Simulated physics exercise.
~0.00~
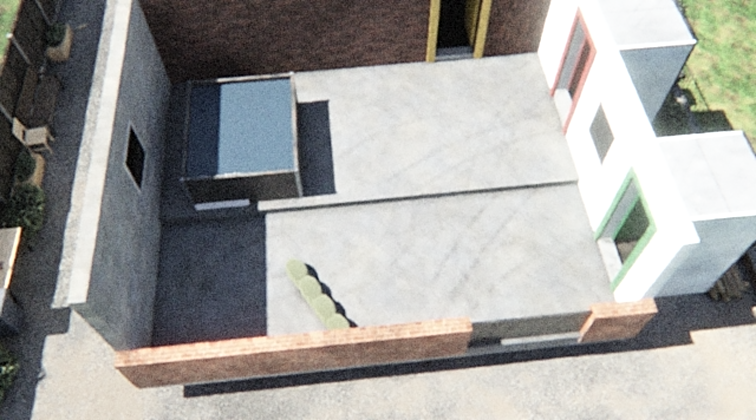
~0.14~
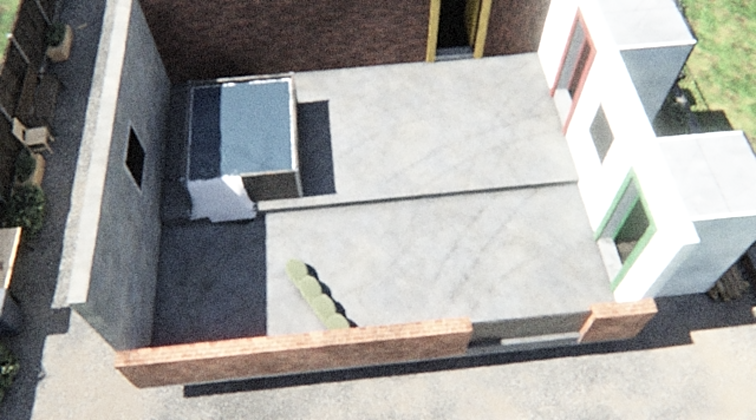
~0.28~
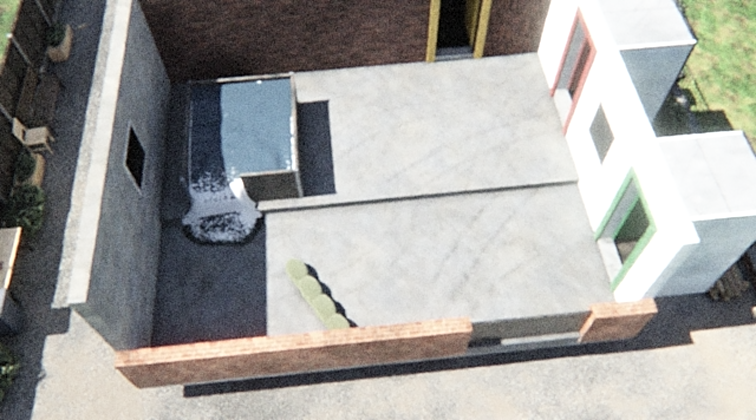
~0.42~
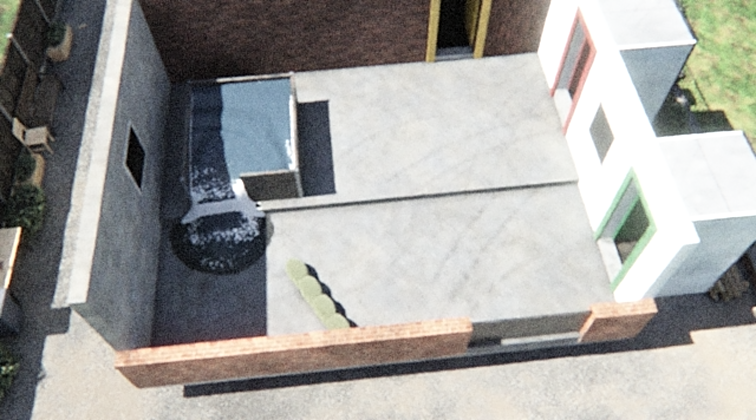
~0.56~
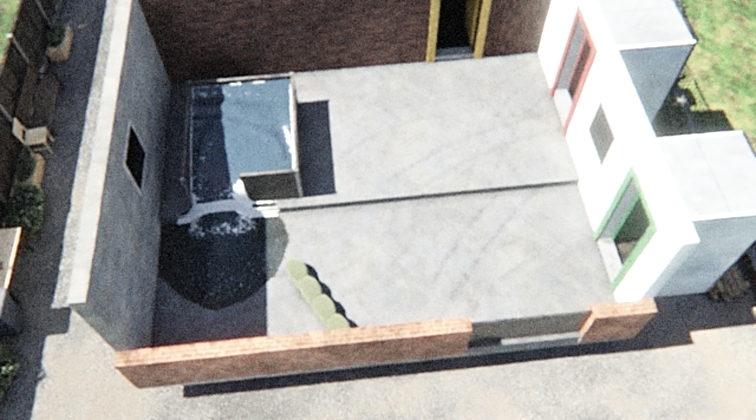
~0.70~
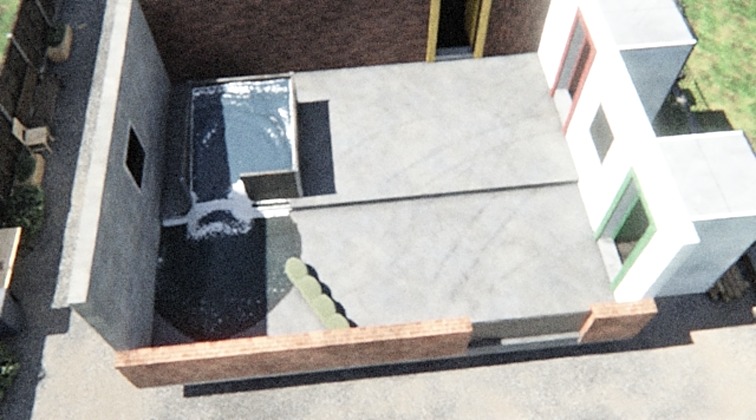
Open tank in a walled yard releasing water through a gap at its front, the dark pool spreading across the lower floor.
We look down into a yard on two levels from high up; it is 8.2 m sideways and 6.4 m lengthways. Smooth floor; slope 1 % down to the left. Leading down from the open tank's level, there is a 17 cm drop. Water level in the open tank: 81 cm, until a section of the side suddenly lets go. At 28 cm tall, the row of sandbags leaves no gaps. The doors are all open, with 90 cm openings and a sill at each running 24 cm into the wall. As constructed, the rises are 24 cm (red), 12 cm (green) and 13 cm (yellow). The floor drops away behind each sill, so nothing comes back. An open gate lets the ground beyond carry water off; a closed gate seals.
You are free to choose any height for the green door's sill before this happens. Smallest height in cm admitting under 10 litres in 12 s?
Roughly 12 centimetres.
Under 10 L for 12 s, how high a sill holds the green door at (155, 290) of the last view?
It needs about 34 cm.
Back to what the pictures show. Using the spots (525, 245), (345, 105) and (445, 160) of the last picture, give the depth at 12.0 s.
About 13, 1 and 0 cm respectively.
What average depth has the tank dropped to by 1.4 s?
About 57 centimetres on average.
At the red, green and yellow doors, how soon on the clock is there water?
Arrival: Red not in the 12 s, green 4.5 s, yellow not in the 12 s.
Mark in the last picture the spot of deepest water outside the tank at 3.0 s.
Around (318, 321).
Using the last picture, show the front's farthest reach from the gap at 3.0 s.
Around (506, 331).
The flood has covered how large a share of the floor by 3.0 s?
Wet share: Around 25 %.
After 1.4 s water covers 15 % of the floor, deepest (61 cm) near (150, 358); it has not reached the green door.
After 3.0 s water covers 25 % of the floor, deepest (52 cm) near (318, 321); it has not reached the green door.
After 12.0 s water covers 60 % of the floor, deepest (25 cm) near (149, 368); 10 cm at the green door, 10 litres in over its 12 cm sill.
At the green door as built, the water arrived by 4.7 s and peaked near 17 cm at 9.6 s.
Run again over the same 12 s with other heights there, 15 litres in over 11 cm, 6 litres over 13 cm. The limit of 10 litres is kept from about 12 cm up.
